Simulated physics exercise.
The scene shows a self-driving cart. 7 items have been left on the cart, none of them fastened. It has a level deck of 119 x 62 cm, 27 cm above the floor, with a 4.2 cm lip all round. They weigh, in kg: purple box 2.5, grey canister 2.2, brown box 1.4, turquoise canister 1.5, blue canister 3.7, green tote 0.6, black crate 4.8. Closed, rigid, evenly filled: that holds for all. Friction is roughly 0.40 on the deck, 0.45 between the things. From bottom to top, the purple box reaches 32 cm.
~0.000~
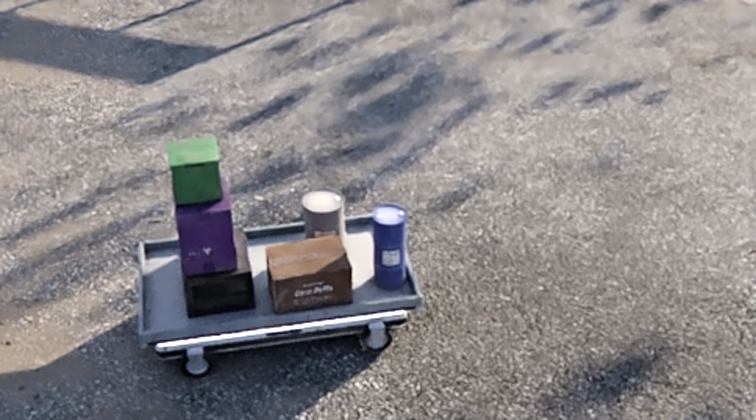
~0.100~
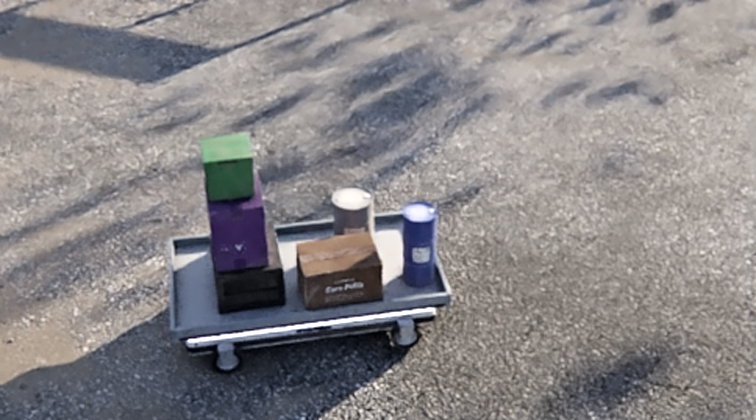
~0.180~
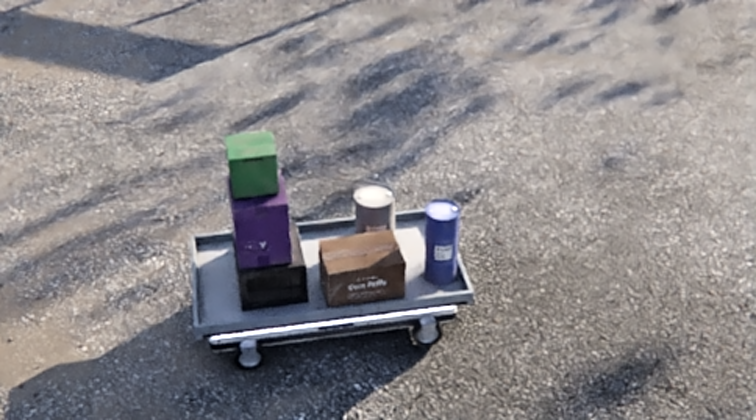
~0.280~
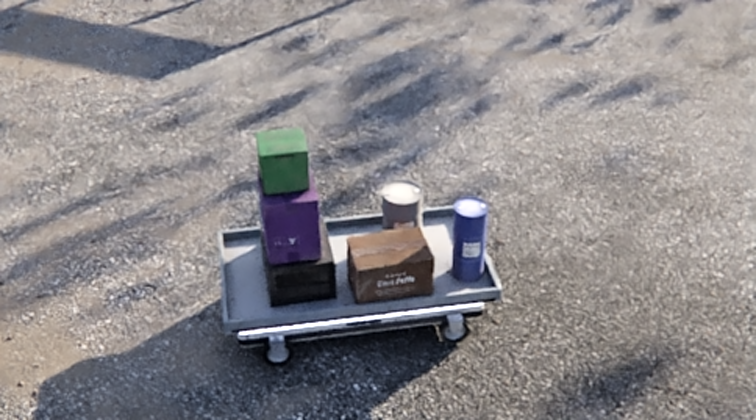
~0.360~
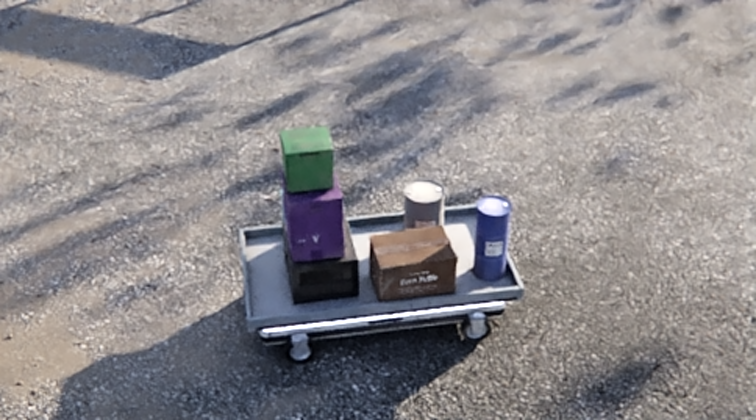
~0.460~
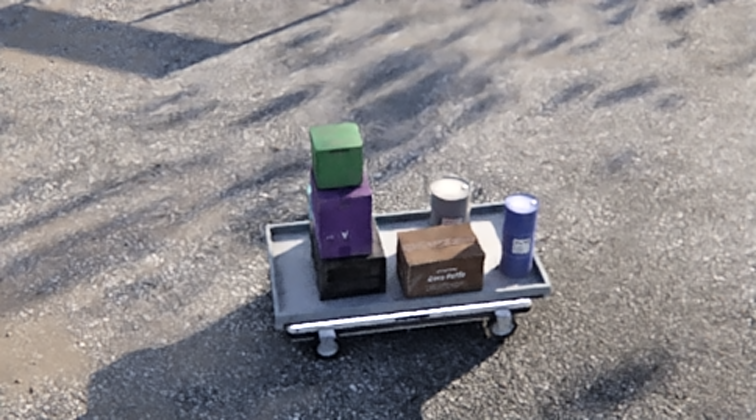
Grey flat cart rolling slowly rightward across sunlit, shadow-streaked pavement, carrying stacked green, purple and black boxes, a brown box and canisters.
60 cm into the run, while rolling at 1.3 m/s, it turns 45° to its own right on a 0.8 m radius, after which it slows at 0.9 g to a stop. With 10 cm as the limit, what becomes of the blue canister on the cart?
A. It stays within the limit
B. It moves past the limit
The answer is B.
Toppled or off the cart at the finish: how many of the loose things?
The number is 1.
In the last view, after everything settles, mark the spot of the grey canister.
Rest position, about (729, 327) px.
By 0.76 s, 99 cm covered, turned 17°; blue canister tilted 12° near (609, 251); grey canister 7 cm from its spot; brown box 4 cm from its spot.
By 1.16 s, 151 cm covered, turned 45°; blue canister on its side near (730, 343); grey canister 7 cm from its spot; brown box 4 cm from its spot.
By 1.36 s, 162 cm covered, turned 45°, stopped; blue canister on its side; grey canister 12 cm from its spot; green tote 10 cm from its spot.
When it is over (2.4 s), lying over on the cart, blue canister; not toppled but over 10 cm from the start, purple box, grey canister, brown box, turquoise canister, green tote and black crate.
